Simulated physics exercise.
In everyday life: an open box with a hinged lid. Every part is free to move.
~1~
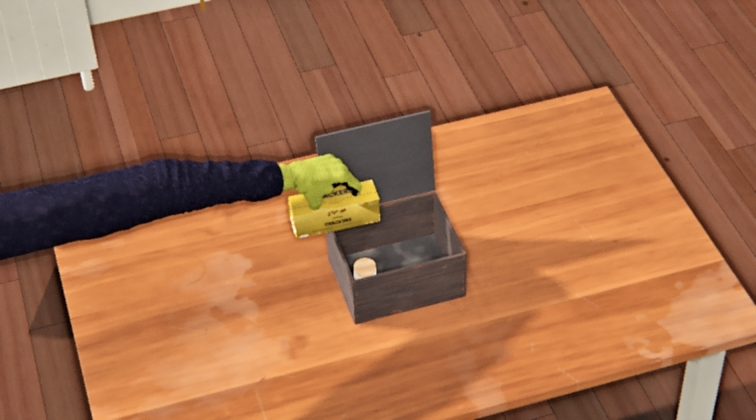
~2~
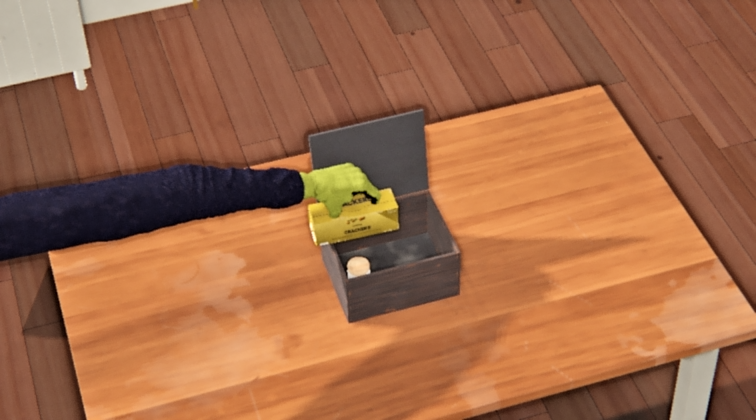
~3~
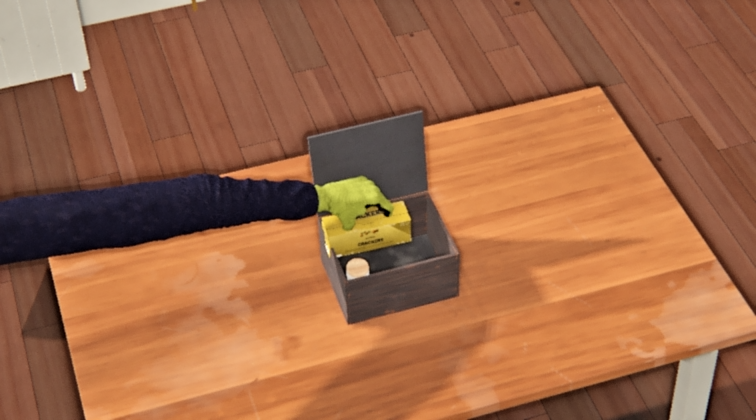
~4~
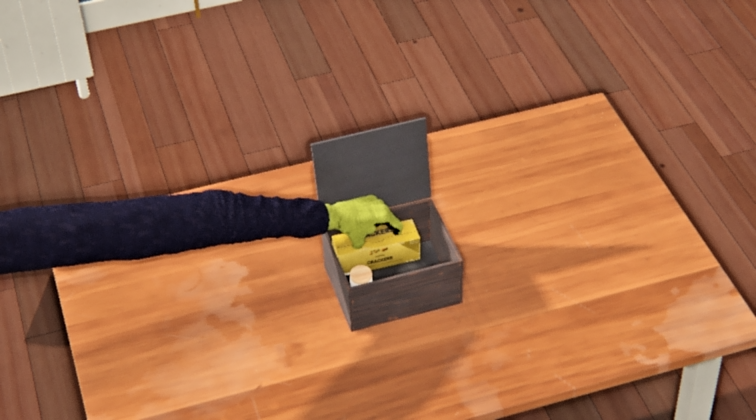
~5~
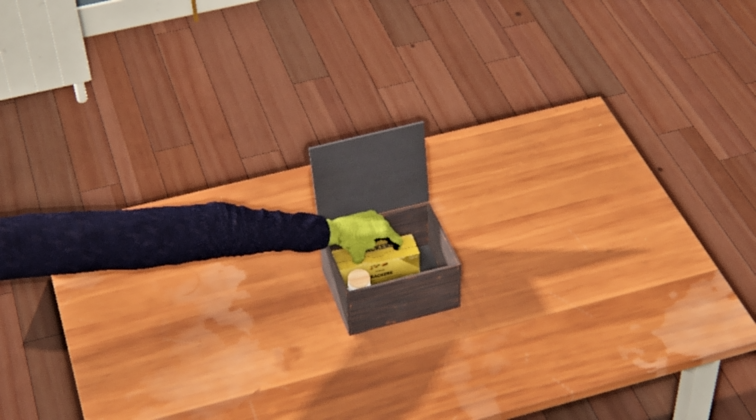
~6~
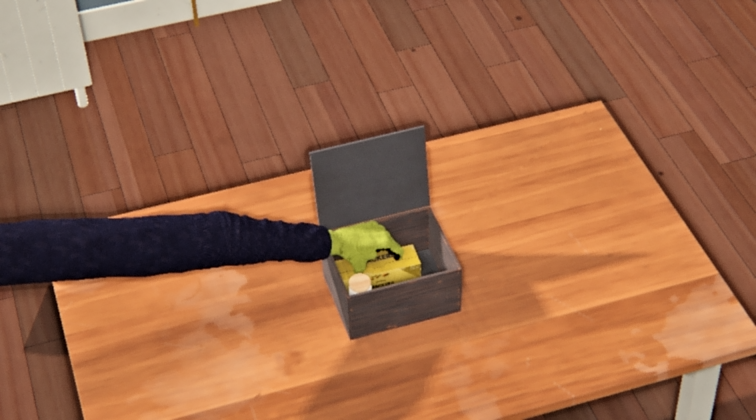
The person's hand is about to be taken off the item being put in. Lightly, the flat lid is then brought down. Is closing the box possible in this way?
Seems the lid won't be blocked.
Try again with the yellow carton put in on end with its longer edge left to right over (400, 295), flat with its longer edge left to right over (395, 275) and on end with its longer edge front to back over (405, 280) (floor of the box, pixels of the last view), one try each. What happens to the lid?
Open, Closed, Open.
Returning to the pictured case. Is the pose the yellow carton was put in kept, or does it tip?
Result: It remains as it was set.
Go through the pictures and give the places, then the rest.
Coming down; yellow carton (334, 209), in the first picture.
Coming down; yellow carton (353, 217), in the second picture.
Coming down; yellow carton (367, 229), in the third picture.
Coming down; yellow carton (376, 248), in the fourth picture.
Coming down; yellow carton (376, 262), in the fifth picture.
In place under the hand; yellow carton (377, 273), in the sixth picture.
Then, 1.20 s on from there, lid starting down.
Then, 1.80 s on from there, lid 47° above the rim.
Then, 2.20 s on from there, lid 18° above the rim.
In the end, lid shut; both unmoved. At the end, from the last picture's camera, yellow carton near (377, 273).
